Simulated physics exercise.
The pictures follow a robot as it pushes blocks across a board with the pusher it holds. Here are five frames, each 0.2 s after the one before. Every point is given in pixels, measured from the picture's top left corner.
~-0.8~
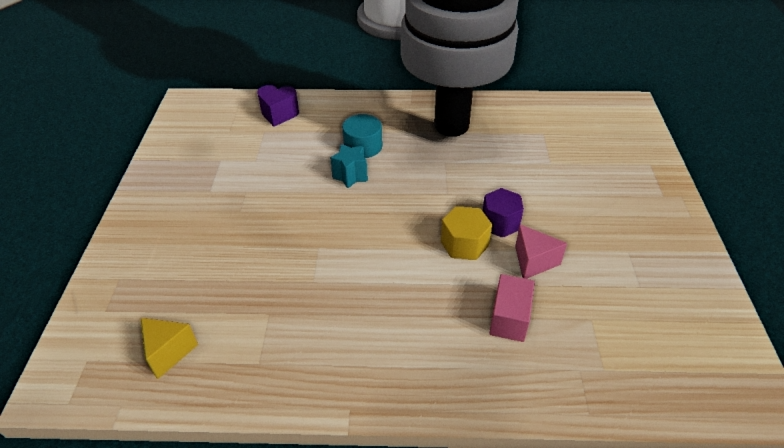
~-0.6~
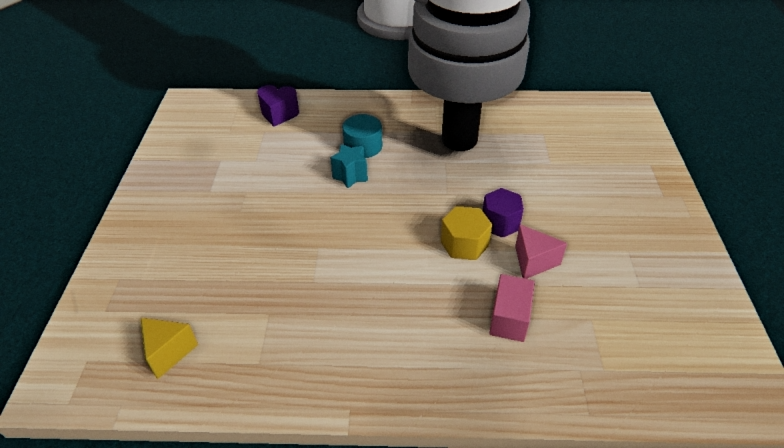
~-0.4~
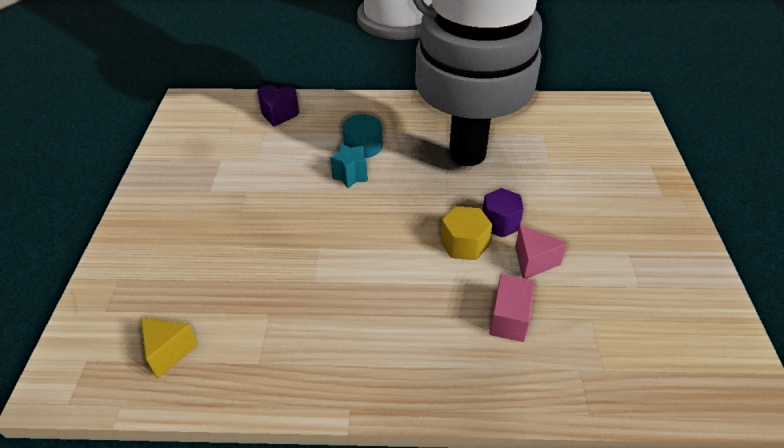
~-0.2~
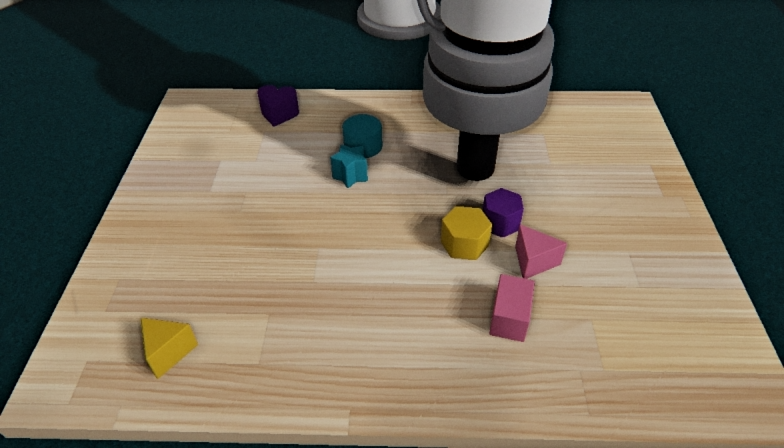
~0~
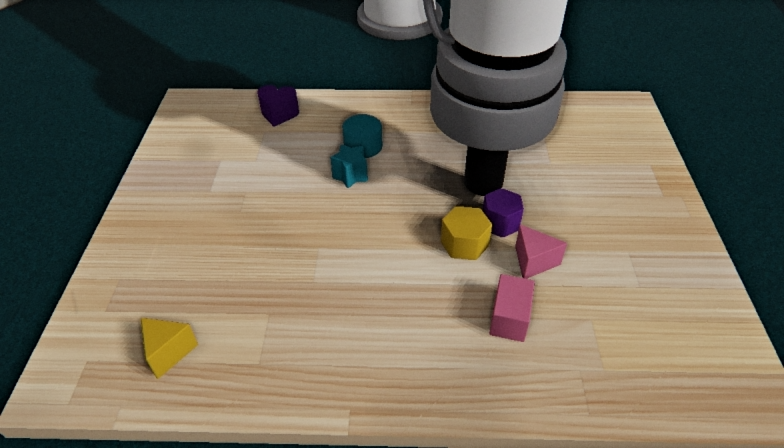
A gray and white robotic arm with a black tip moved a short way down and slightly right over a wooden board, nearing the purple hexagonal block, while the colored blocks stayed still.
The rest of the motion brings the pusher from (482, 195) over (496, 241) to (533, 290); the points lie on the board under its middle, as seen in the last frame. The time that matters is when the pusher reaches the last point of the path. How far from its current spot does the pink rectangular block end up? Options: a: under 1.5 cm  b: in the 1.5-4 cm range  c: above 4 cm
My pick is b.
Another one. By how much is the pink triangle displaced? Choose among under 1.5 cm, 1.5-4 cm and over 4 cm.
Range: Over 4 cm.
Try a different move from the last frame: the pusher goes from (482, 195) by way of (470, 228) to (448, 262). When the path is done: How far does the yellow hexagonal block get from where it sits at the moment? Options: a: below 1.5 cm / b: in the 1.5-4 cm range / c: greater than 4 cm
c: Greater than 4 cm.
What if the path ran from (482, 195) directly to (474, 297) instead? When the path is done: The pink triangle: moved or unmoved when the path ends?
It is no longer where it was.
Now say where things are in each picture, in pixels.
Lower end of the pusher at (452, 127), tops of blocks, yellow hexagonal block at (467, 222), purple hexagonal block at (504, 201), pink rectangular block at (515, 297), pink triangle at (539, 241), in the first frame.
Pusher at (459, 142), blocks as before, in the second frame.
Pusher at (467, 156), blocks as before, in the third frame.
Pusher at (475, 170), blocks as before, in the fourth frame.
Pusher at (483, 184), yellow hexagonal block at (467, 222), purple hexagonal block at (504, 201), pink rectangular block at (515, 297), pink triangle at (539, 241), in the fifth frame.
What follows on the original path. One third of the way, pusher at (491, 215); yellow hexagonal block at (465, 228), turned 15° clockwise; purple hexagonal block at (514, 231); pink triangle at (551, 255), turned 30° anticlockwise.
Two thirds of the way, pusher at (509, 248); yellow hexagonal block at (464, 239), turned 60° clockwise; purple hexagonal block at (530, 267), turned 10° clockwise; pink rectangular block at (515, 303); pink triangle at (565, 272), turned 110° anticlockwise.
At the end, pusher at (536, 280); yellow hexagonal block at (464, 239), turned 60° clockwise; purple hexagonal block at (555, 305), turned 25° clockwise; pink rectangular block at (516, 326), turned 45° clockwise; pink triangle at (583, 282), turned 130° anticlockwise.
